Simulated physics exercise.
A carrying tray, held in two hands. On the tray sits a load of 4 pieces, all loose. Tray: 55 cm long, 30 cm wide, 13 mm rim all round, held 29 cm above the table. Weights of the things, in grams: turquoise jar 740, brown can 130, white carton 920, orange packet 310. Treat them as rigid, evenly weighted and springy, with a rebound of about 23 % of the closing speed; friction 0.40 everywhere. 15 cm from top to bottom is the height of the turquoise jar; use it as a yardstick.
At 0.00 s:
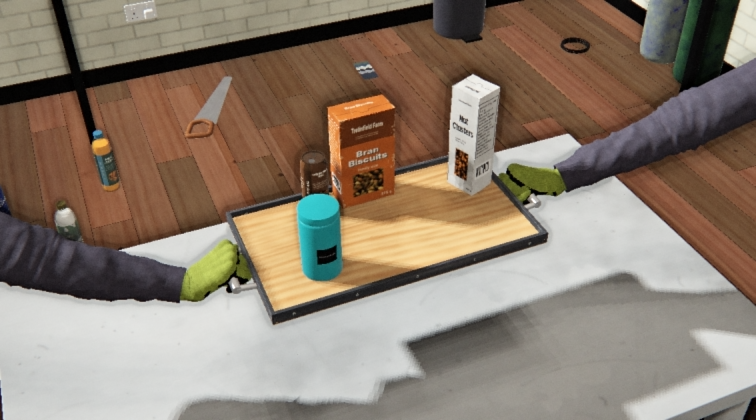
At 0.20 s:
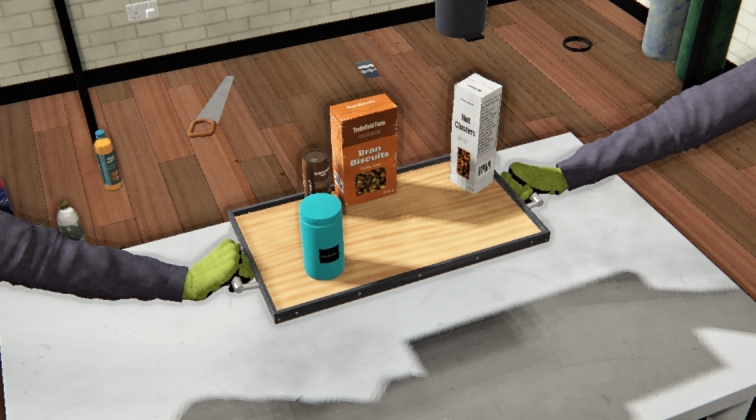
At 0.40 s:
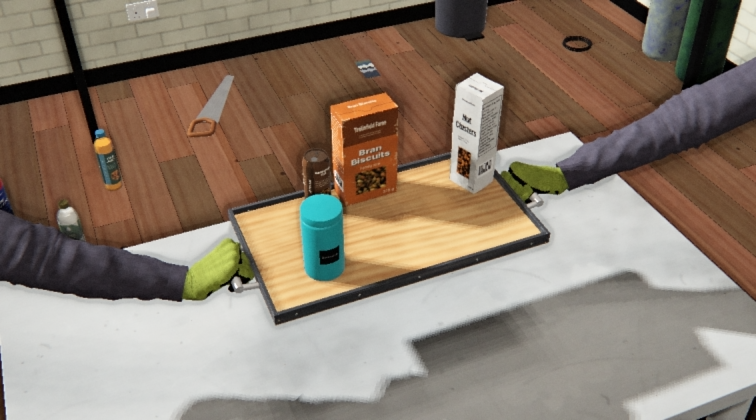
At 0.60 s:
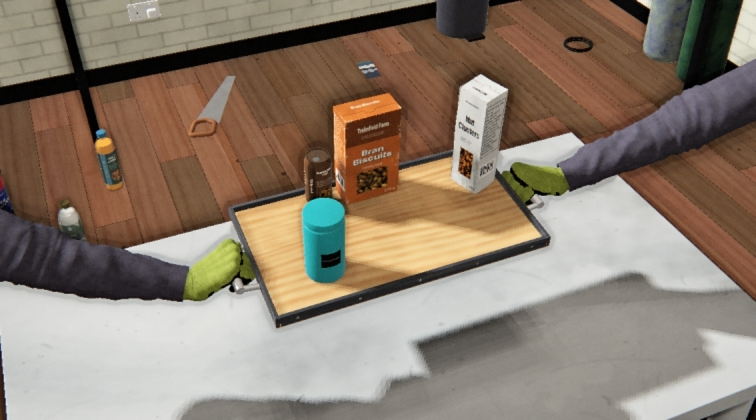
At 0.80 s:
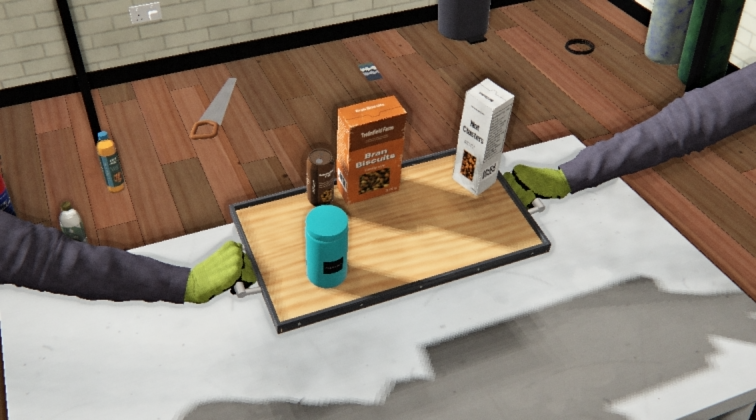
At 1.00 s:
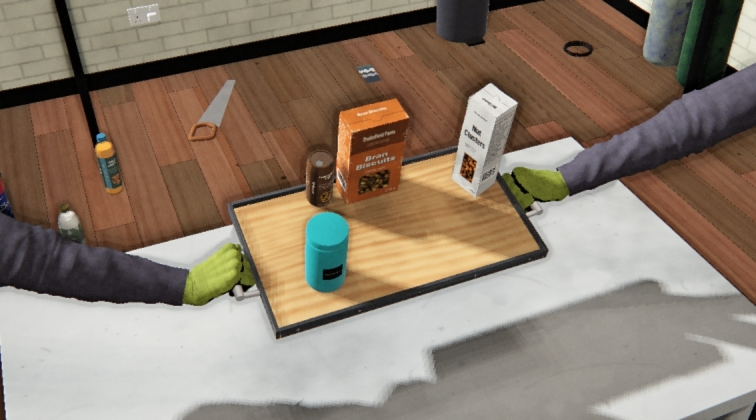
A wooden tray holding a turquoise jar, a brown can, an orange packet and a white carton was gripped by two gloved hands, first level, then gradually tilted with its near edge down.
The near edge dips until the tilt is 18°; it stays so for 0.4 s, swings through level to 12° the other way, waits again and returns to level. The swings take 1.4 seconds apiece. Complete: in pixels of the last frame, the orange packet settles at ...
... near (402, 229).
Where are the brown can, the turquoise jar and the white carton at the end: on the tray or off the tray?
Final state - the brown can stays within bounds; the turquoise jar stays within bounds; the white carton ends out of bounds.
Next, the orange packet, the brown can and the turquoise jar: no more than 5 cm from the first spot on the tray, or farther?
First, the orange packet is moved away; second, the brown can stays in its position; third, the turquoise jar stays in its position.
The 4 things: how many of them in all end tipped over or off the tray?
That gives 2.
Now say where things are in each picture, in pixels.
The first frame shows tray level; orange packet (362, 153); turquoise jar (320, 238).
The second frame shows tray level; white carton (475, 136); turquoise jar (323, 237).
The third frame shows tray at 2°, near edge down; brown can (317, 180); white carton (475, 135).
The fourth frame shows tray at 5°, near edge down; turquoise jar (325, 241); brown can (318, 179).
The fifth frame shows tray at 9°, near edge down; white carton (482, 140); turquoise jar (327, 247).
The sixth frame shows tray at 13°, near edge down; orange packet (370, 153); brown can (320, 180).
Around 1.80 s, tray at 18°, near edge down; orange packet on its side near (403, 238); white carton tipped 8° against what carries it.
Around 2.40 s, tray at 10°, near edge down; white carton now off the tray; orange packet on its side near (403, 234).
Around 2.90 s, tray at 7°, far edge down; orange packet on its side near (401, 226).
Finally (5.5 s), off the tray, white carton; on their side or leaning hard on the tray, orange packet; the other 2 still in place (within 5 cm). Final places as that camera would see them, orange packet near (402, 229).
